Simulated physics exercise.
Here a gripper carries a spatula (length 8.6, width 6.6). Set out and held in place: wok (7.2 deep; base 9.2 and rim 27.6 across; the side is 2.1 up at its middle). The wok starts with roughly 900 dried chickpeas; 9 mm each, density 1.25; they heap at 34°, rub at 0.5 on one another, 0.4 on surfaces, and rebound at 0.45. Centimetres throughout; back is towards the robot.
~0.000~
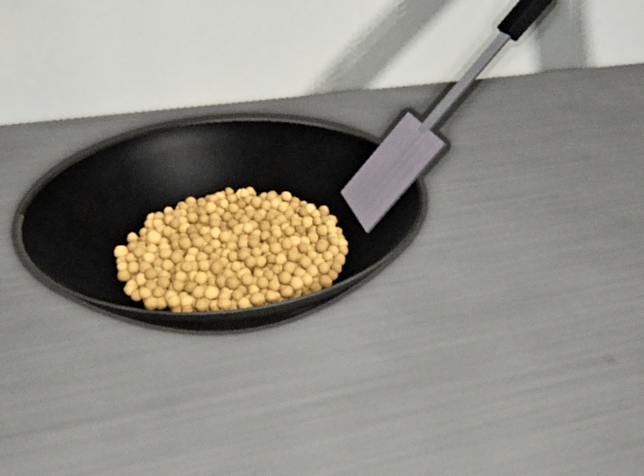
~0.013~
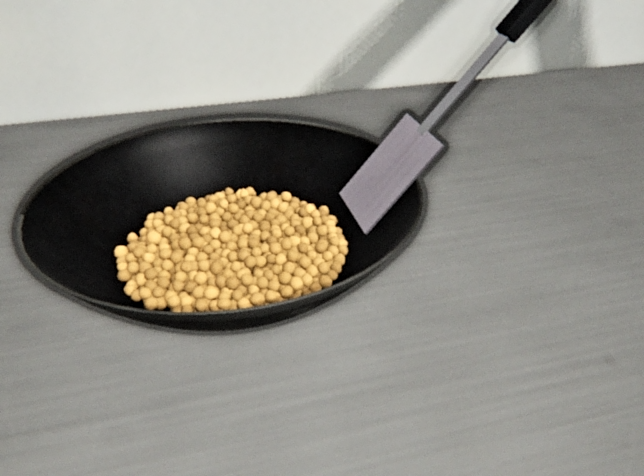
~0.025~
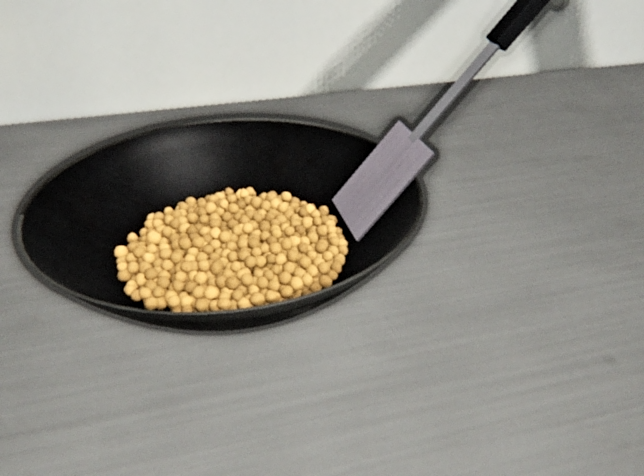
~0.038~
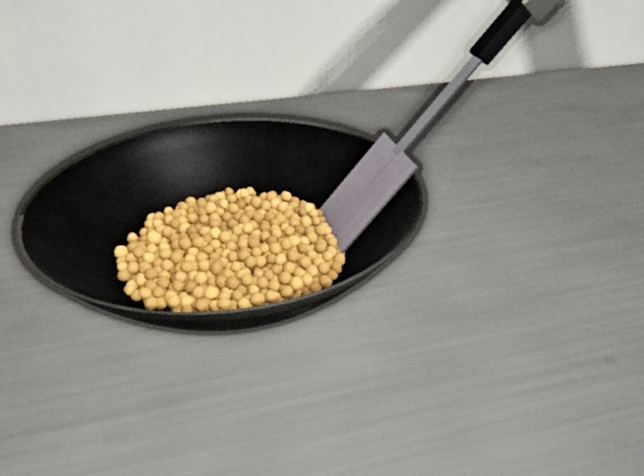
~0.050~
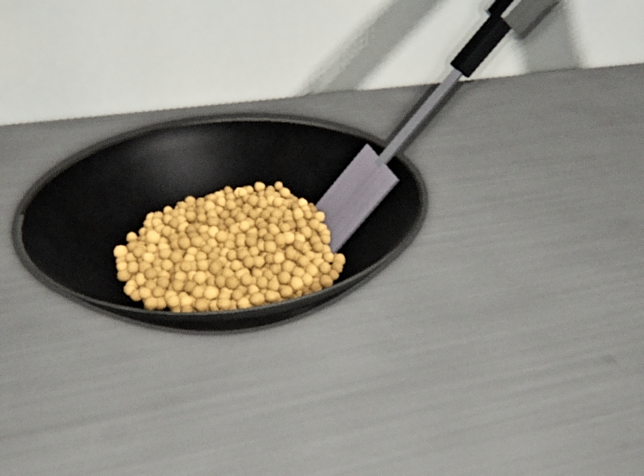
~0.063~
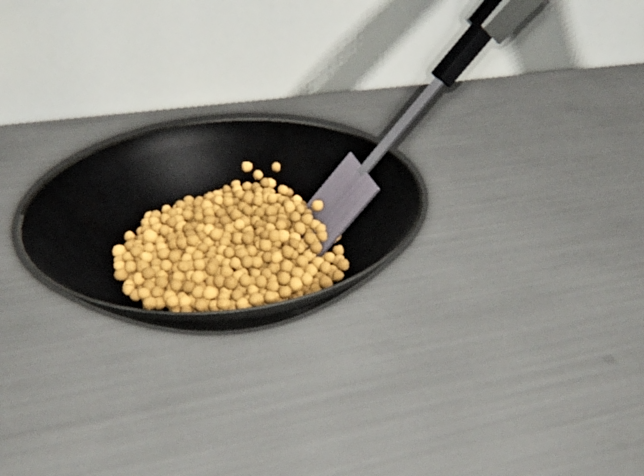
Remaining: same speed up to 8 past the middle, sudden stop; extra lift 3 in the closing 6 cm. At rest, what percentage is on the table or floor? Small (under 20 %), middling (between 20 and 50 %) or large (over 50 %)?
On the table or floor the share is middling, between 20 and 50 %.
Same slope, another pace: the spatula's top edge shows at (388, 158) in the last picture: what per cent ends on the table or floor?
Some 10 per cent.
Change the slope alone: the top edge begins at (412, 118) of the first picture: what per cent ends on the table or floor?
About 25 per cent.
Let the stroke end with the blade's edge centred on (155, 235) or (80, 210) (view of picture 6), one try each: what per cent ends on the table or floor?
About 15 and 35 per cent.
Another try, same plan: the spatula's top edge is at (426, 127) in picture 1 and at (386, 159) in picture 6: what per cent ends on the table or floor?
Some 15 per cent.
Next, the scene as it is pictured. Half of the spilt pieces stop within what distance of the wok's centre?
About 38 cm.
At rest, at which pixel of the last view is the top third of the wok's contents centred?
At about (138, 250).
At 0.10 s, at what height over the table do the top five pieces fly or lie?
Roughly 7 cm.
After 0.10 s, sloping 49°, highest piece 8 above the table; 900 in the wok.
After 0.14 s, sloping 49°, highest piece 11 above the table; 897 in the wok, 3 on the blade or in flight.
After 0.36 s, sloping 49°, highest piece 15 above the table; 670 in the wok, 39 on the table or floor, 191 on the blade or in flight.
After 1.41 s, sloping 49°, highest piece 6 above the table; 670 in the wok, 230 on the table or floor.
At rest, 670 in the wok, 230 on the table or floor. That is 26 % on the table or floor.
